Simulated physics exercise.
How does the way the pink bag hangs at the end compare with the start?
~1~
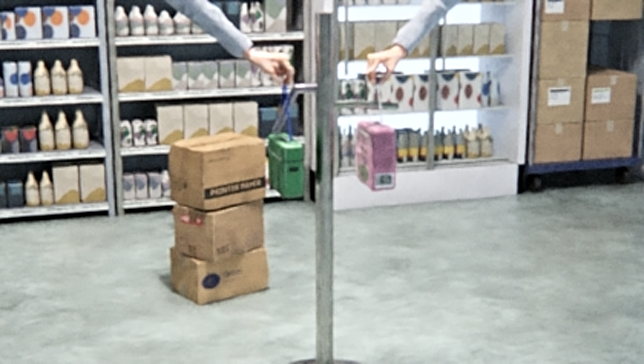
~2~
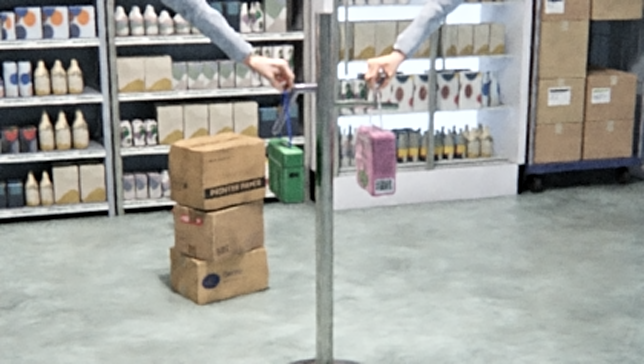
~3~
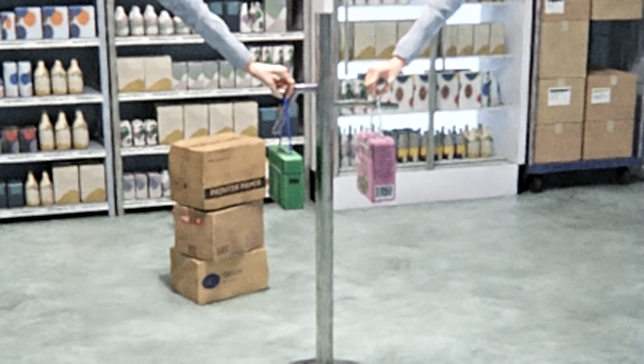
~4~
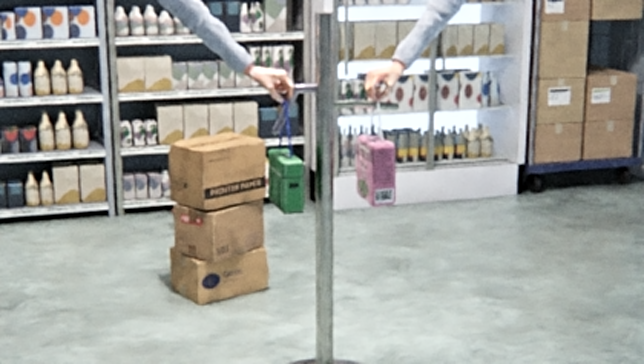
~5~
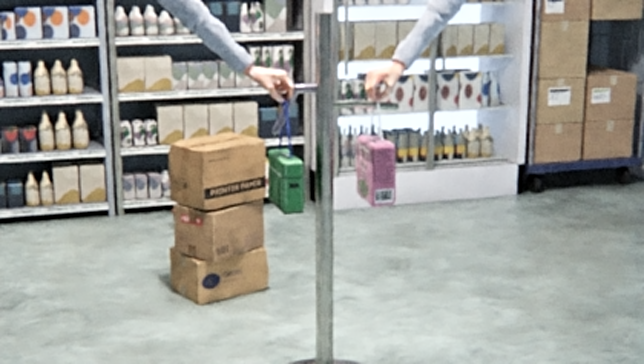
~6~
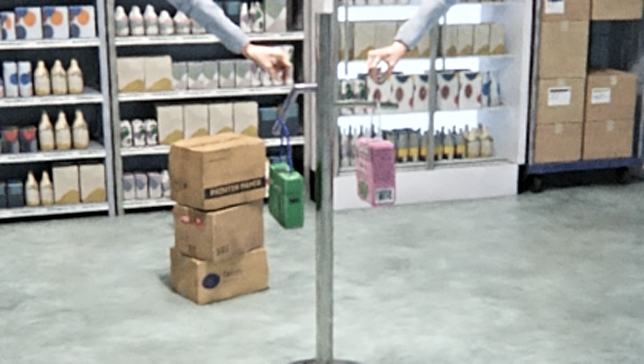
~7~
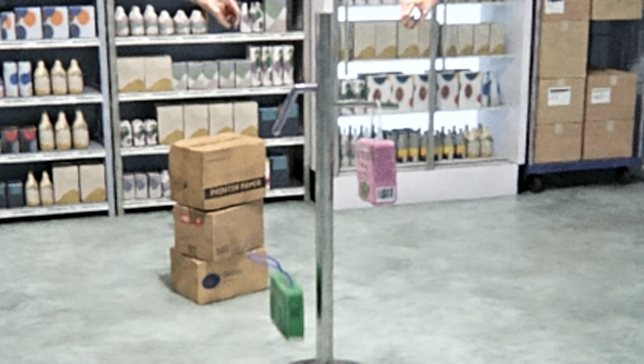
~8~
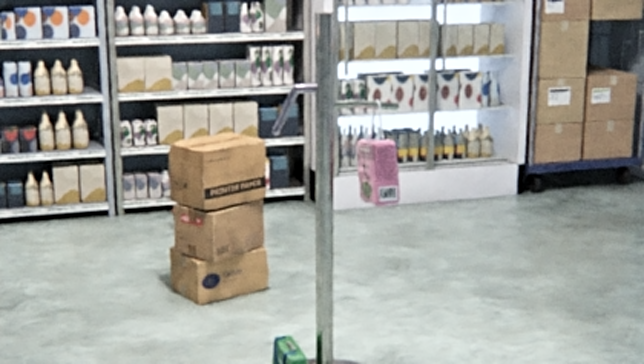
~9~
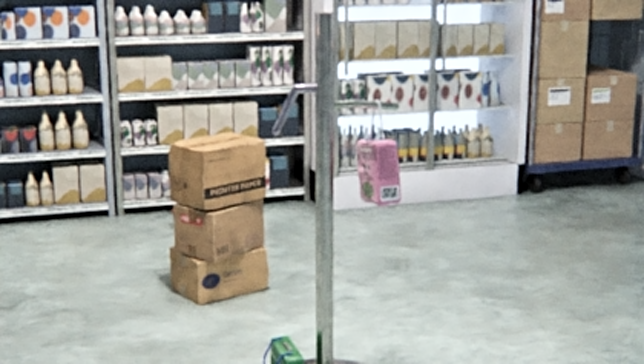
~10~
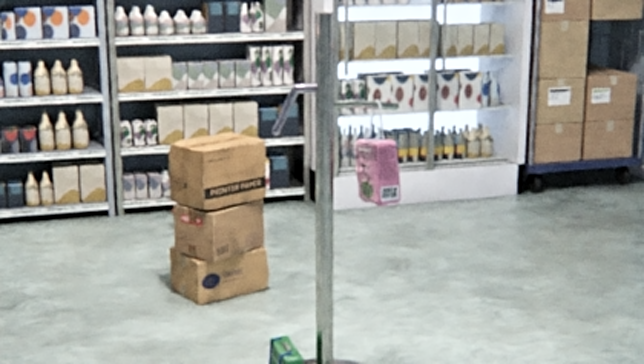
At the start the pink bag hangs upright, but by the end it is leaning to one side.
Hands let go, and a green case falls to the floor while a pink bag hangs.
